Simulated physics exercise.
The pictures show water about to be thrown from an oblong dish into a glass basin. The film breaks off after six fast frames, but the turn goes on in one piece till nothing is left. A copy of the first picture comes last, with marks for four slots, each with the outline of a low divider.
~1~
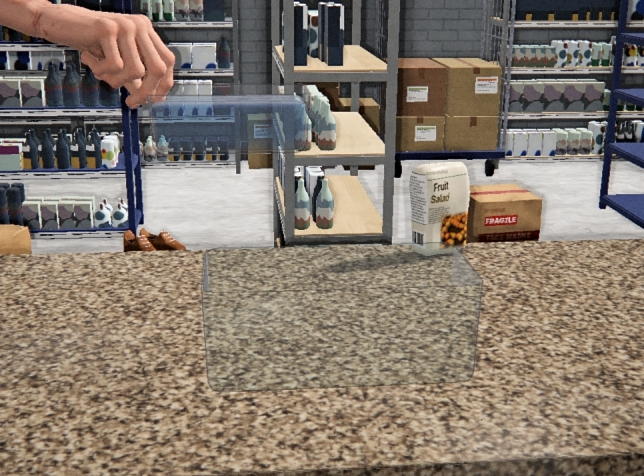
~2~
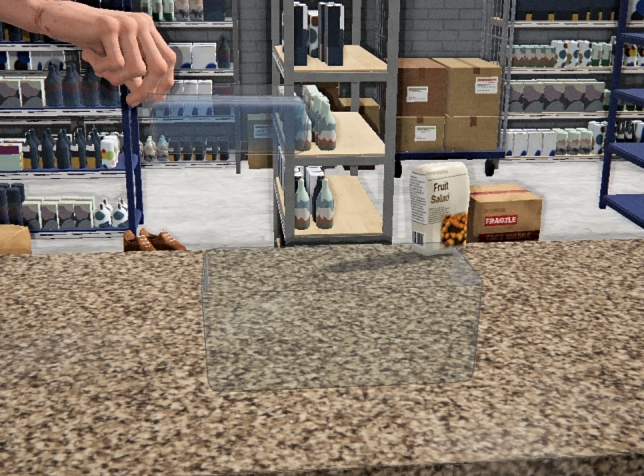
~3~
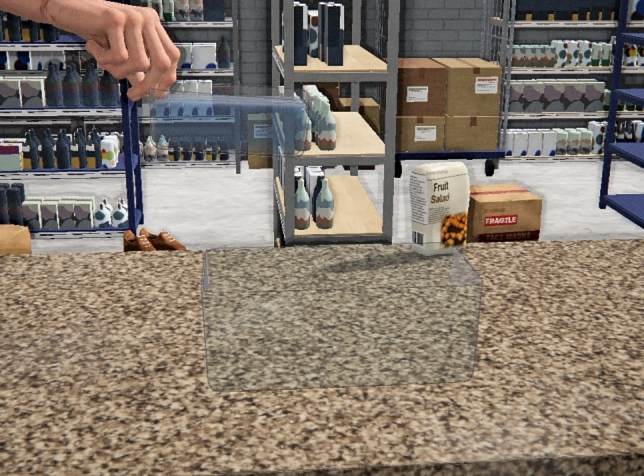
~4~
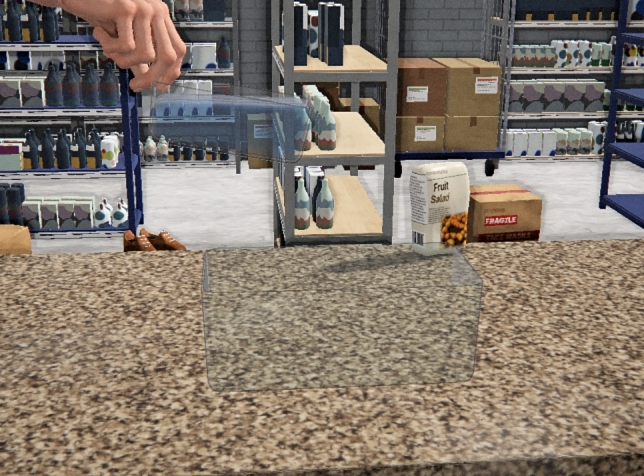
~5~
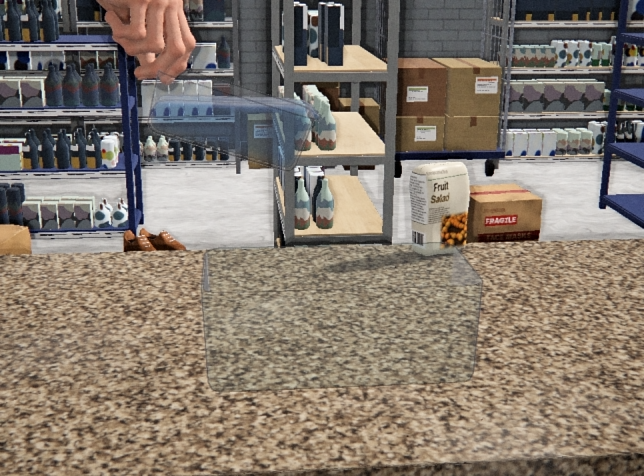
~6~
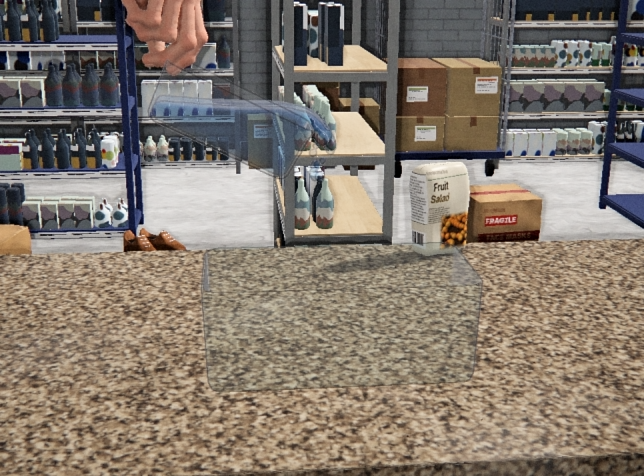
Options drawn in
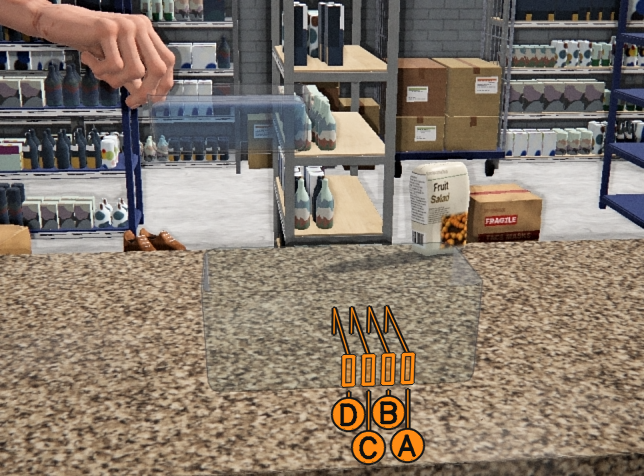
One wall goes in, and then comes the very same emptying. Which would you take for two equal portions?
B is best.
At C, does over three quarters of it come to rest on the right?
No.
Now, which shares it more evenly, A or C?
C.
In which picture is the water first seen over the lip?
Picture 5.
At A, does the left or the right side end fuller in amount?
The left side.
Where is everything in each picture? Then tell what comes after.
Upright, lip at (305, 88); basin from (208, 389) to (473, 378); nothing has left yet, in the first picture.
Upright, lip at (306, 90); nothing has left yet, in the second picture.
Tipped about 5°, lip at (307, 94); nothing has left yet, in the third picture.
Tipped about 10°, lip at (309, 102); nothing has left yet, in the fourth picture.
Tipped about 18°, lip at (310, 112); water is over the lip, down to (315, 115), in the fifth picture.
Tipped about 26°, lip at (310, 125); water is over the lip, down to (314, 177), in the sixth picture.
In orange, A at (407, 389); B at (388, 390); C at (368, 391); D at (348, 392).
If A is chosen, about 75 % ends left of the wall and 23 % right of it.
If B is chosen, about 47 % ends left of the wall and 52 % right of it.
If C is chosen, about 35 % ends left of the wall and 63 % right of it.
If D is chosen, about 26 % ends left of the wall and 72 % right of it.
